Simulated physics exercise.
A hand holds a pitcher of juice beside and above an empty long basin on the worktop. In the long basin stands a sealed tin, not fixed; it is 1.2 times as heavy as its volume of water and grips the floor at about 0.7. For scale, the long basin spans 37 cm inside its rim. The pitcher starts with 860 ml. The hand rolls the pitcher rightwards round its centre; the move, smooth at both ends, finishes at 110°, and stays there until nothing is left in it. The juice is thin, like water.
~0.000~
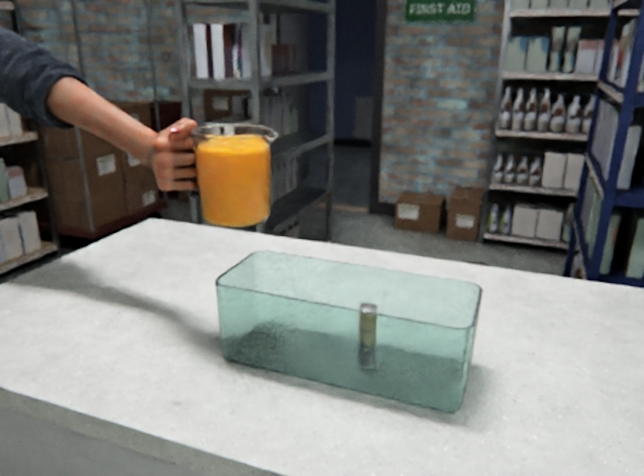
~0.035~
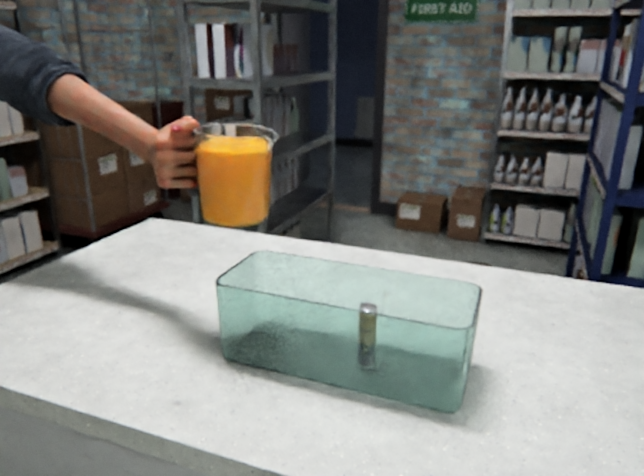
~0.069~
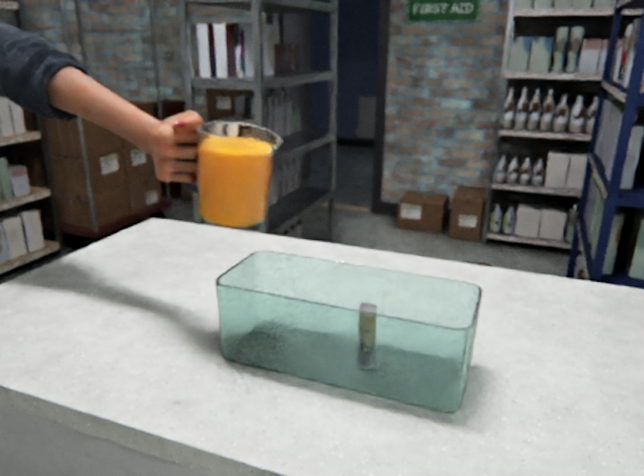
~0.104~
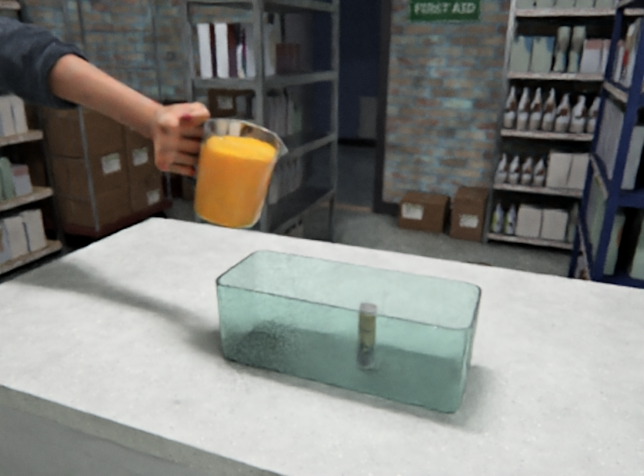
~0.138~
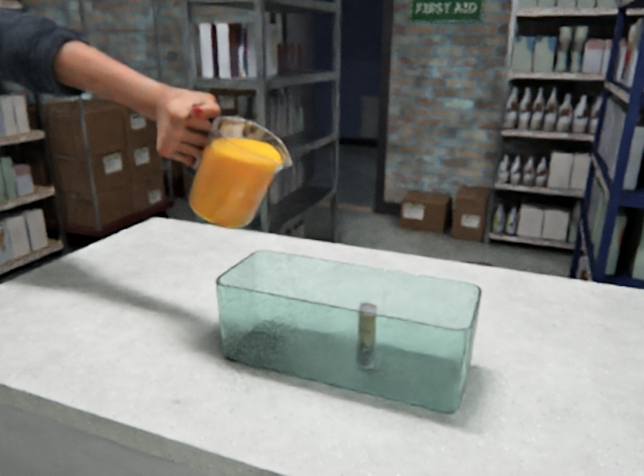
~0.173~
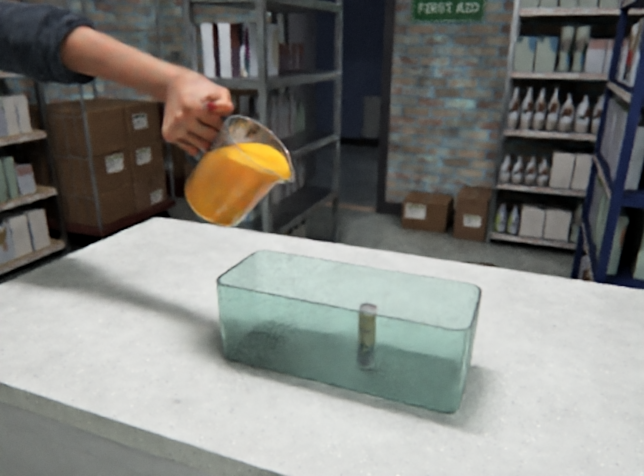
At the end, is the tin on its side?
It keeps standing.
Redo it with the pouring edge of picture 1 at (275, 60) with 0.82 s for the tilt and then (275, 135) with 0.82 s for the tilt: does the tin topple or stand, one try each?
First it falls; then it keeps standing.
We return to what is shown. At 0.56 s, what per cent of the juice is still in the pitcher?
Near 12 in a hundred.
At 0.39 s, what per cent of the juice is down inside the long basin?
About 24 per cent.
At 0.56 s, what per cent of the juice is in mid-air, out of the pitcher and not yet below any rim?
About 16 per cent.
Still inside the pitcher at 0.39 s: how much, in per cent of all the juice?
Near 46 in a hundred.
Then, 0.39 s in, the tilt is 110° and 47 per cent is still to pour; the tin stands where it began.
Then, 0.56 s in, the tilt is 110° and 12 per cent is still to pour; the tin stands where it began.
Then, 0.73 s in, the tilt is 110° and 2 per cent is still to pour; the tin stands where it began.
Then, 0.91 s in, the tilt is 110° and 0 per cent is still to pour; the tin stands where it began.
Finally, the tin stands where it began.
